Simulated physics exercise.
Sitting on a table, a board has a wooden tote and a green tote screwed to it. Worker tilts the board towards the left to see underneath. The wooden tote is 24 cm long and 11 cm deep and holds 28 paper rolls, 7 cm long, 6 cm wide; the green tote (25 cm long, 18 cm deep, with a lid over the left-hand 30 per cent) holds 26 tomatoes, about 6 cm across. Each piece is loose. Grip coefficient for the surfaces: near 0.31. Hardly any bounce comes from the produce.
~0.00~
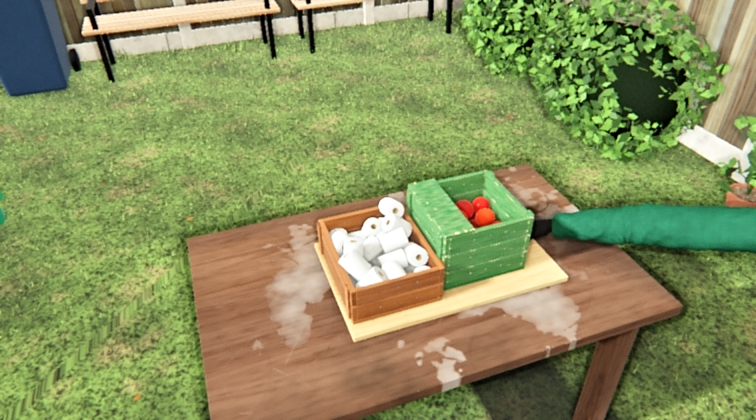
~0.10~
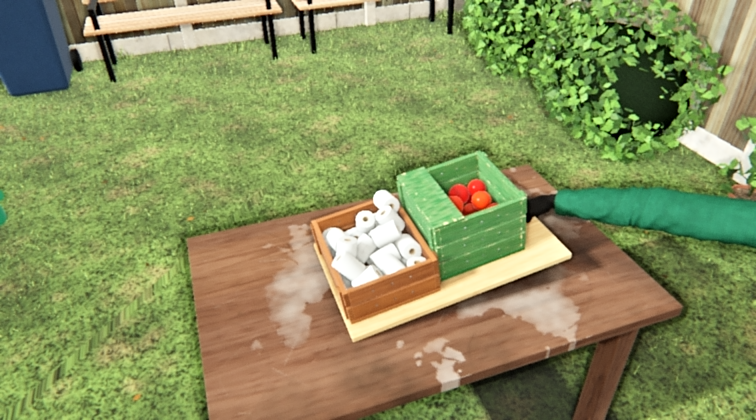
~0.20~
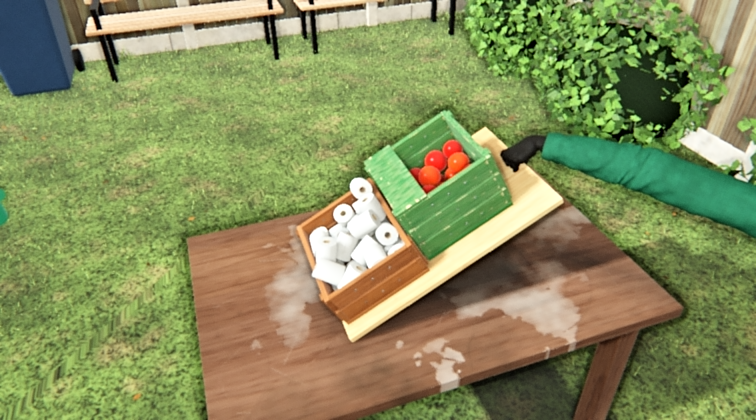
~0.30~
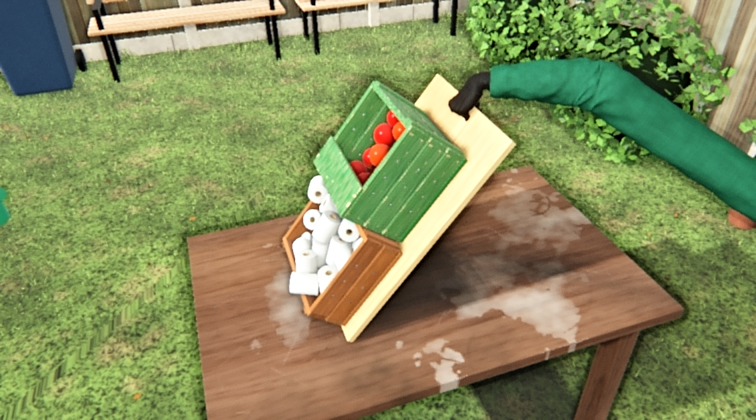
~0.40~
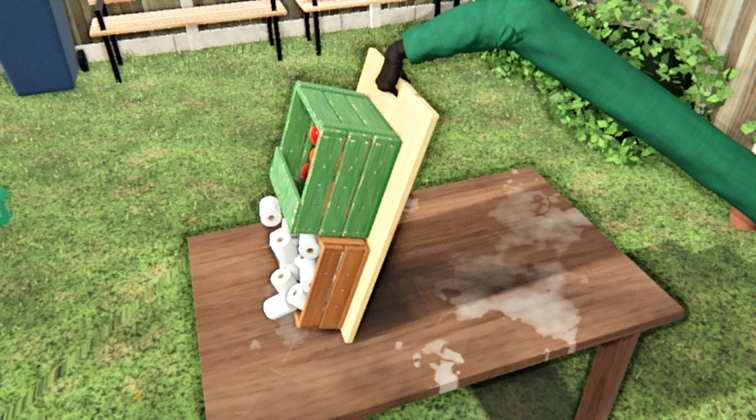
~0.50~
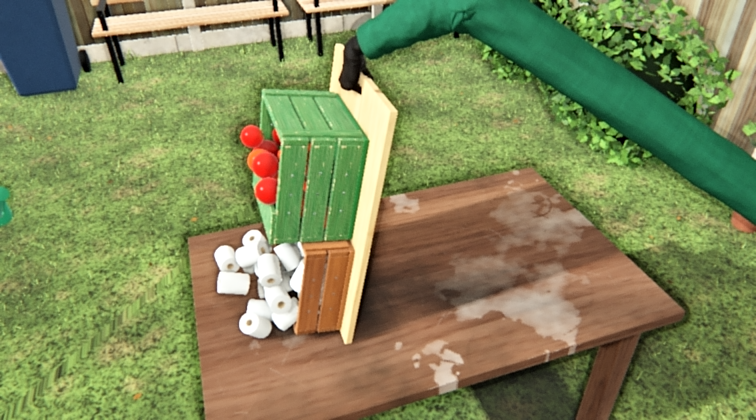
Green-sleeved arm tilting a board on a garden table steeply leftward, white rolls spilling from a wooden crate, then red tomatoes emerging from a green one.
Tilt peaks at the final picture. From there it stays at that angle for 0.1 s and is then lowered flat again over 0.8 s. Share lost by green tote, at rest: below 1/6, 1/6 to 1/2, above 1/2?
My guess is it will lose one sixth to one half of its load.
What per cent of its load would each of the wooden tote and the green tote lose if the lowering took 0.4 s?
Then the wooden tote sheds 70 %, while the green tote sheds 40 %.
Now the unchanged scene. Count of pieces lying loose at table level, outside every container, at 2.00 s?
Some 8 in number.
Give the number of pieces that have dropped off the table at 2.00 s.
Piece count: About 20.
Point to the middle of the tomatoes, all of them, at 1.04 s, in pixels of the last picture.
Somewhere around pixel (393, 215).
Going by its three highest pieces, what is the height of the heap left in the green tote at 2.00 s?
I'd say some 10 cm high.
After 0.74 s, tilt 73°; the wooden tote is down by 18 of 28 and the green tote is down by 10 of 26.
After 1.04 s, tilt 34°; the wooden tote is down by 19 of 28 and the green tote is down by 10 of 26.
After 1.46 s, tilt 0°; the wooden tote is down by 19 of 28 and the green tote is down by 10 of 26.
Final count (at 2.00 s), the wooden tote is down by 19 of 28 and the green tote is down by 10 of 26. Asked share, 10 of 26, 38 per cent.
